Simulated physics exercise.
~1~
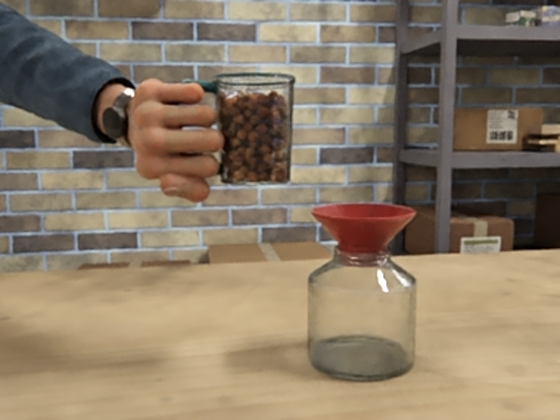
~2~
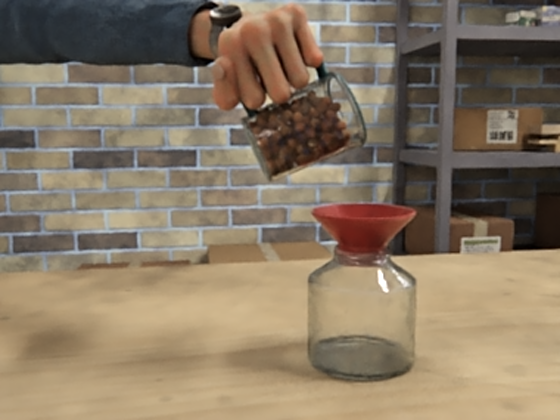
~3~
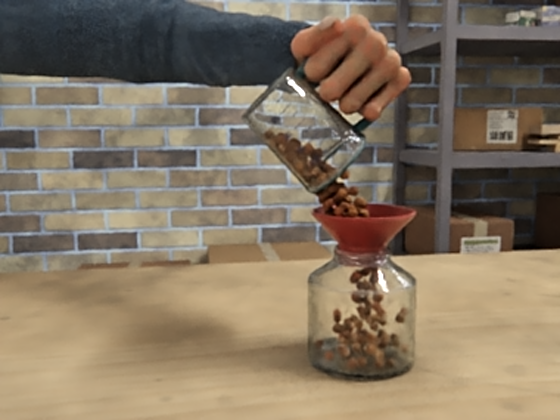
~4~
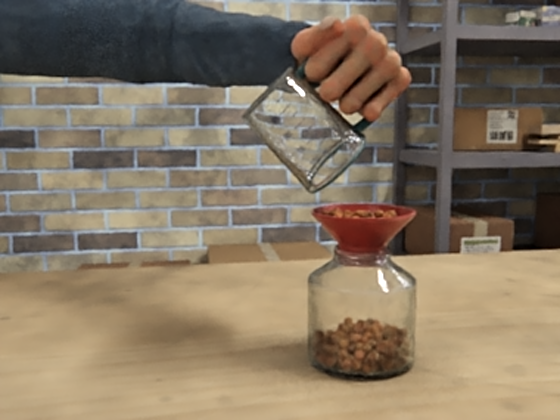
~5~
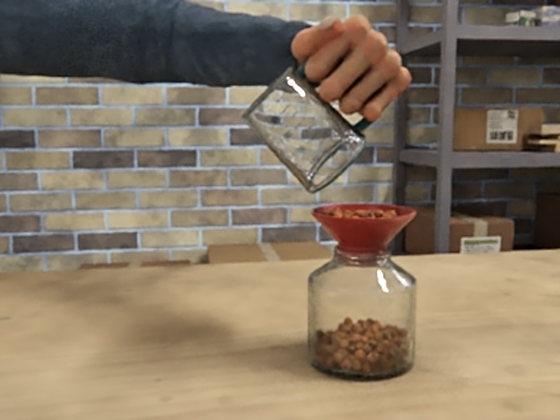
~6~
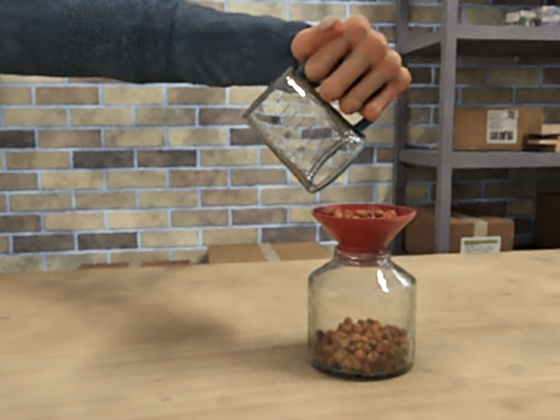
A hand moved a glass cup of brown cereal balls to the right and tipped it over a red funnel in a glass jar, emptying the cup; most balls settled in the jar, while the rest stayed heaped in the funnel.
